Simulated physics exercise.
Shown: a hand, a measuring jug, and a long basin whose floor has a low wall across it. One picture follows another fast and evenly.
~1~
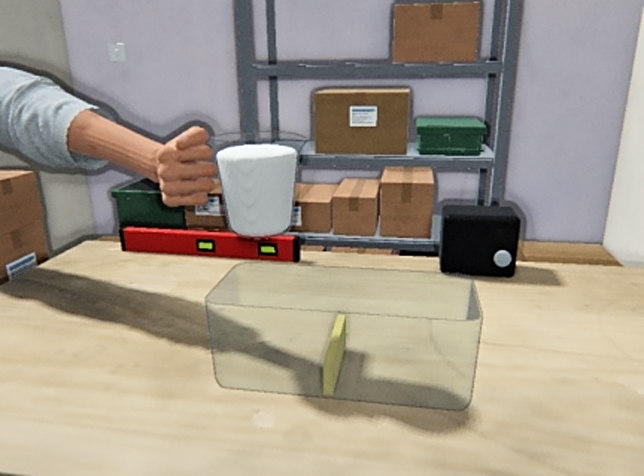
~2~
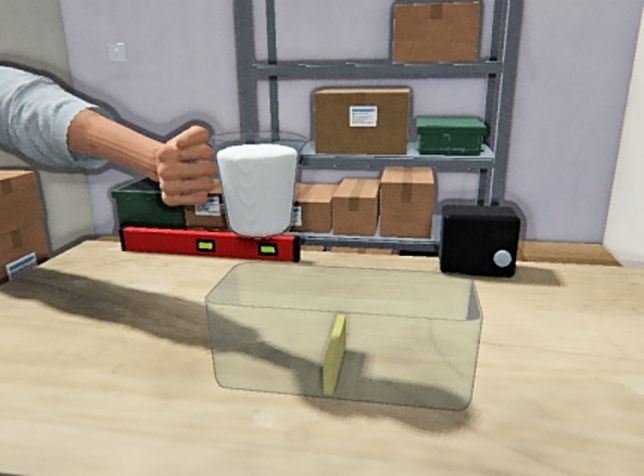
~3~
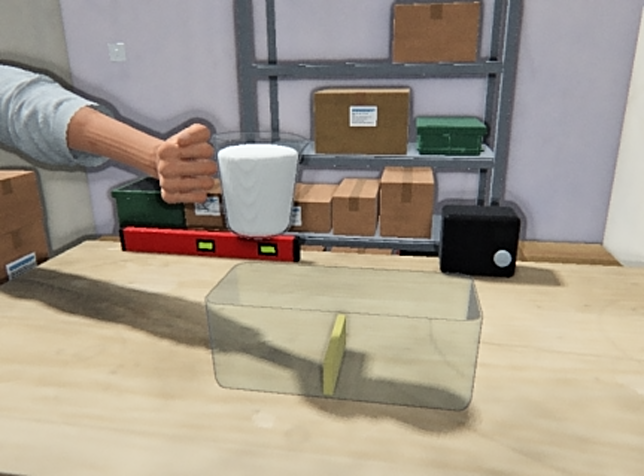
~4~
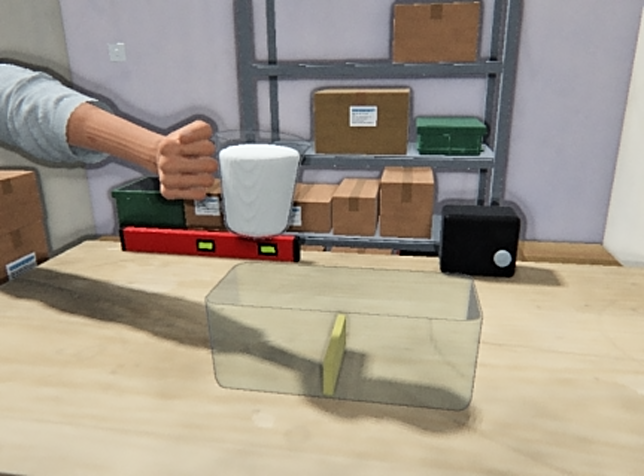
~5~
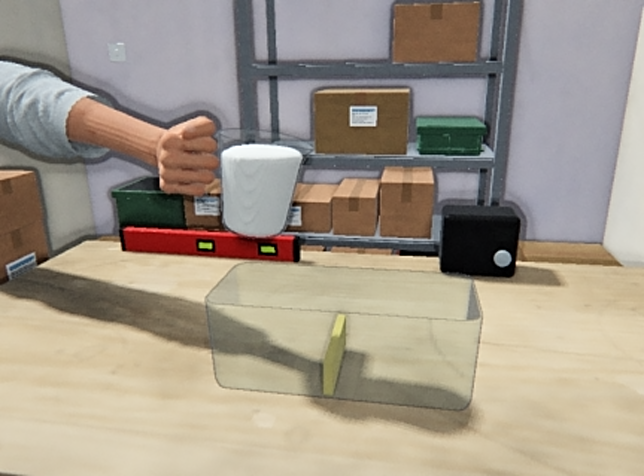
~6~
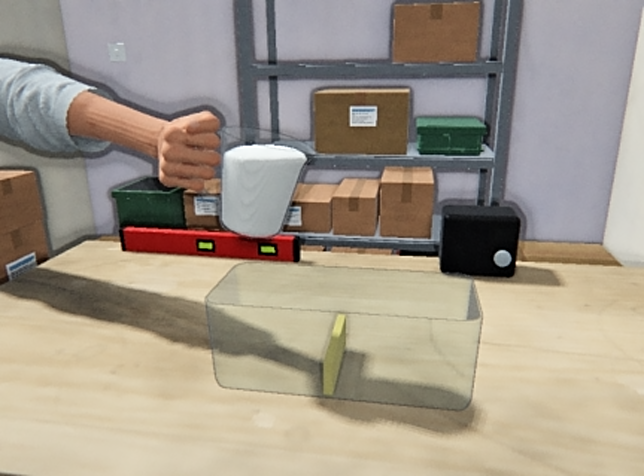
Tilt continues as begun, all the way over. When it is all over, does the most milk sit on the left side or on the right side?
The right compartment will collect the most.
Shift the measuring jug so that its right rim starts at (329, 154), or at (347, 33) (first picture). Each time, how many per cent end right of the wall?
Close to 95 in a hundred, then close to 85 in a hundred.
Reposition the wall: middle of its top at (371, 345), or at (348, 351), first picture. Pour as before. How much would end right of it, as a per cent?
Try one about 30 %, try two about 65 %.
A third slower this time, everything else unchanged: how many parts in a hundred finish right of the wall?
Roughly 90 %.
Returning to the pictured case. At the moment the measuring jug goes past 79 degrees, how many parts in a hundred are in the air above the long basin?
Roughly 25 per cent.
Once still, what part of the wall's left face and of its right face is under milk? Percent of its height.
Left 10 per cent, right 50.
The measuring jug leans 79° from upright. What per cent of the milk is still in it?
It still holds close to 70 per cent at that lean.
A moment on, the tilt is 79° and 68 per cent is still to pour, 0 is left of the wall and 9 right of it.
Next, the tilt is 114° and 9 per cent is still to pour, 6 is left of the wall and 72 right of it.
Then the tilt is 117° and 0 per cent is still to pour, 14 is left of the wall and 85 right of it.
Later the tilt is 117° and 0 per cent is still to pour, 14 is left of the wall and 85 right of it.
In the end 14 per cent lies left of the wall, 85 right of it and 1 outside.
